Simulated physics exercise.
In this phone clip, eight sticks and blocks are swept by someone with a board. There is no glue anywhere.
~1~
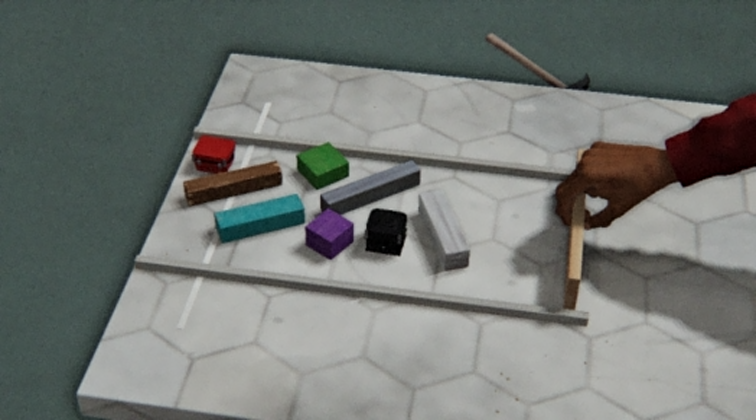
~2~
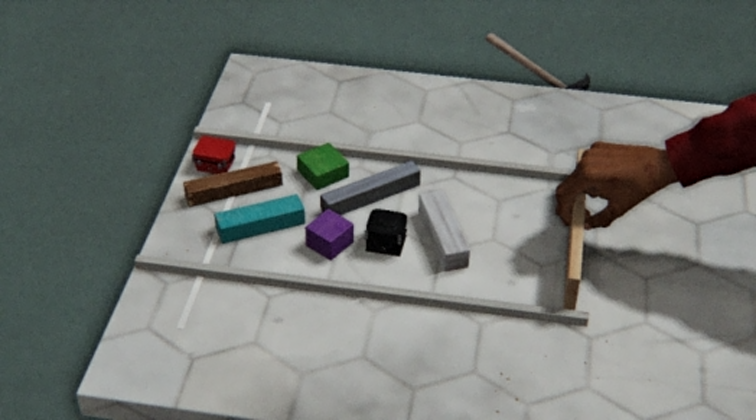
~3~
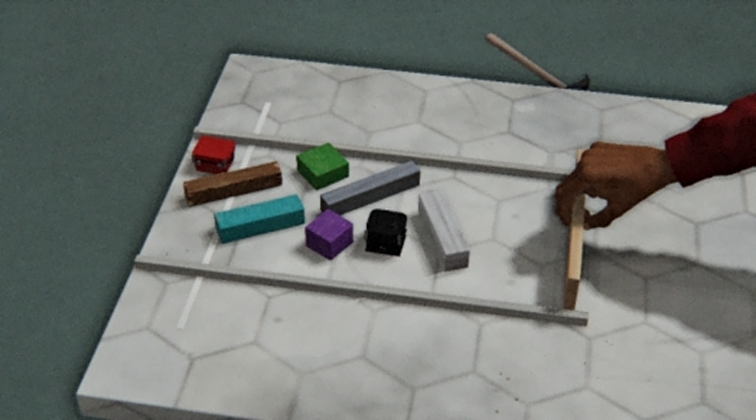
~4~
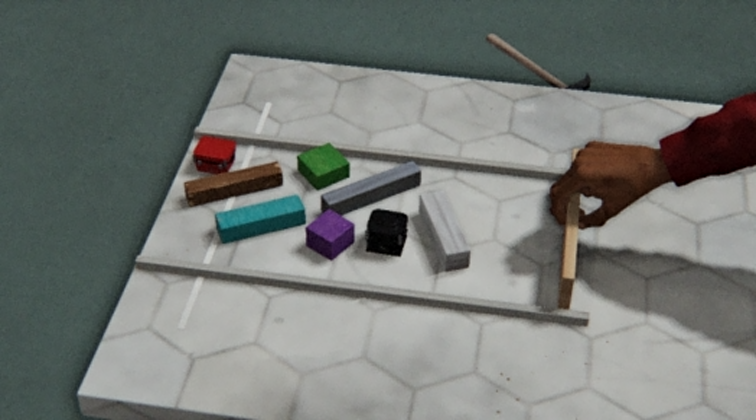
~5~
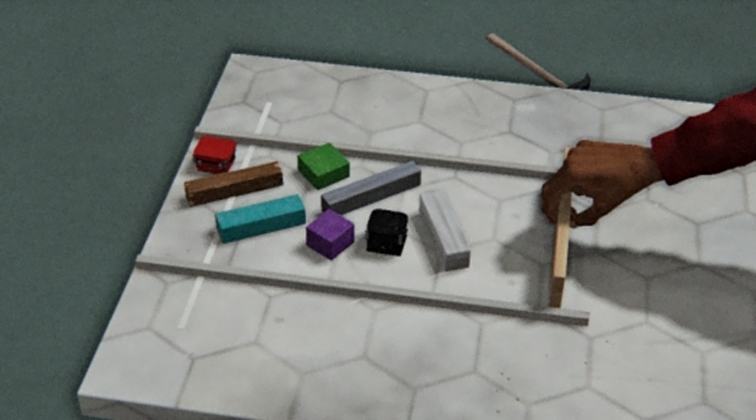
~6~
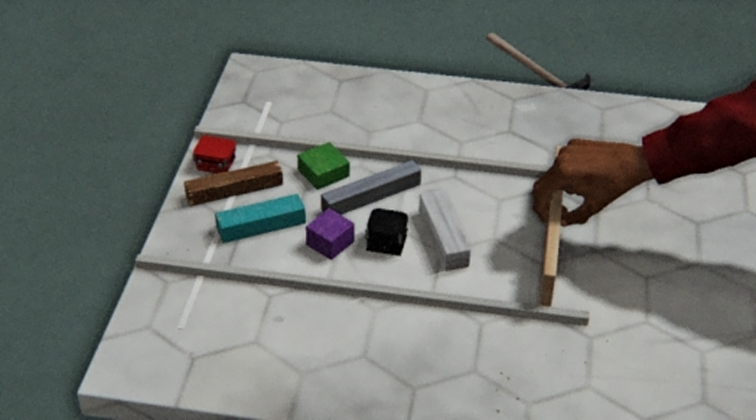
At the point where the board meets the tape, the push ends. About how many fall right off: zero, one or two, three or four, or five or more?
The push clears three or four off the end, I'd bet.
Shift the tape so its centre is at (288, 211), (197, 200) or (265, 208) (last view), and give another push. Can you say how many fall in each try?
The counts come to 0, then 6, then 0.
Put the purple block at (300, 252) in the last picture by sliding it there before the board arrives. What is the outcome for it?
It remains in place.
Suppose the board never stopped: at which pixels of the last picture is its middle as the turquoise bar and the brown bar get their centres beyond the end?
The middle is at (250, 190) when it's the turquoise bar, and at (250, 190) when it's the brown bar.
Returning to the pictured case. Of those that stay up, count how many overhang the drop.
It would come to 2.
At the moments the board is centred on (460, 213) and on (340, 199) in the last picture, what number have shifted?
I count 1 first and 6 after.
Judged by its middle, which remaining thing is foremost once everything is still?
The one out in front is the green block.
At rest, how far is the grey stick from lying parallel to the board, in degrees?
About 35 degrees.
Soon after, none off yet; red case at rest near (215, 156); brown bar at rest near (234, 183); turquoise bar at rest near (261, 218).
Then, none off yet; red case at rest near (215, 156); brown bar at rest near (231, 184); turquoise bar moved a little near (213, 222).
At rest, the number that fall off is three or four; fallen, turquoise bar, brown bar and red case.
